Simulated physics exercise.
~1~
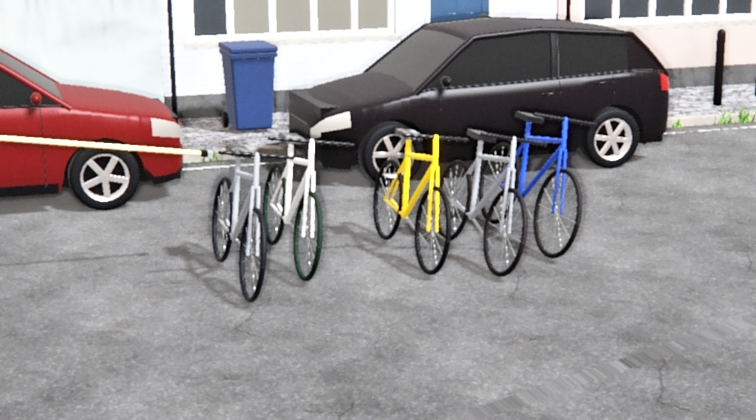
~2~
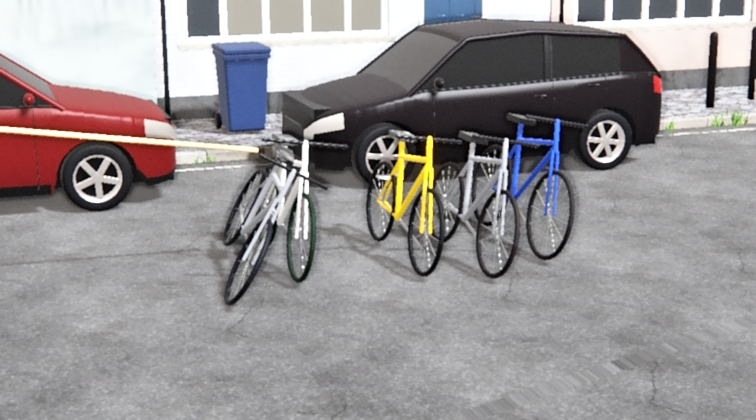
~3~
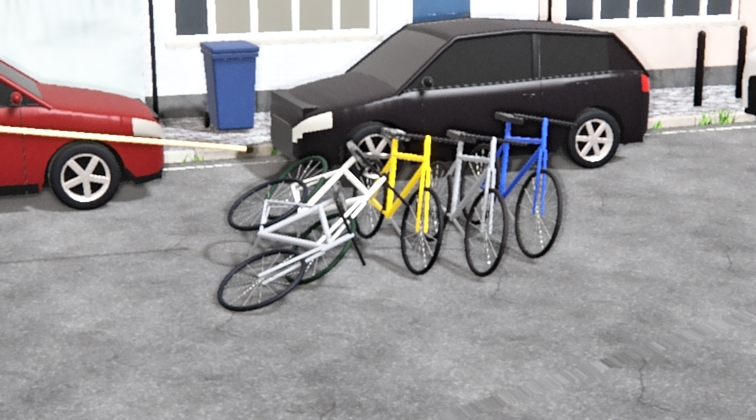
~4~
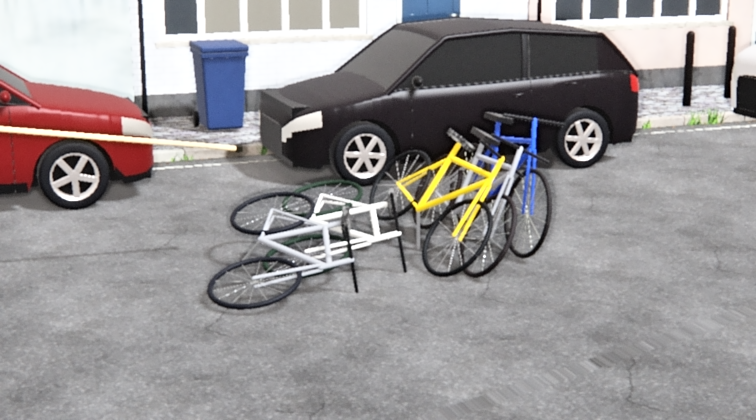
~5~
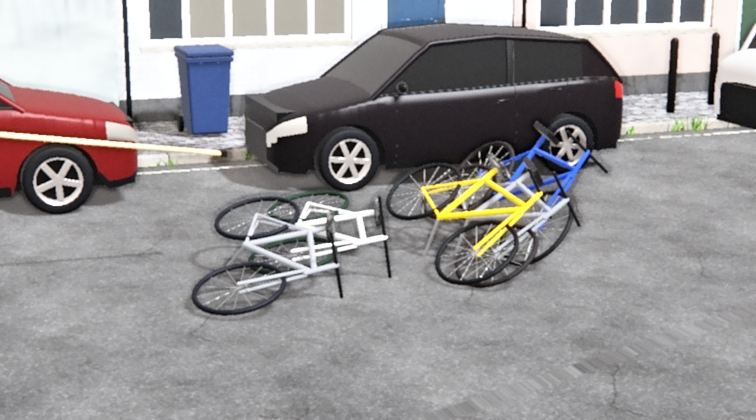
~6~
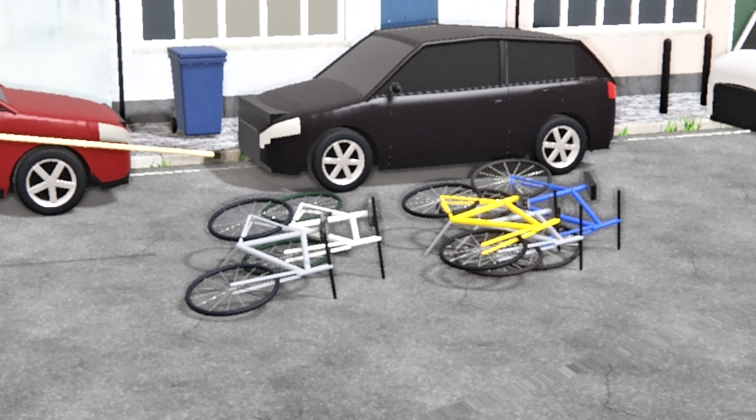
Row of five parked bicycles toppling one after another beside a black car after a pole nudges the first, all ending flat.
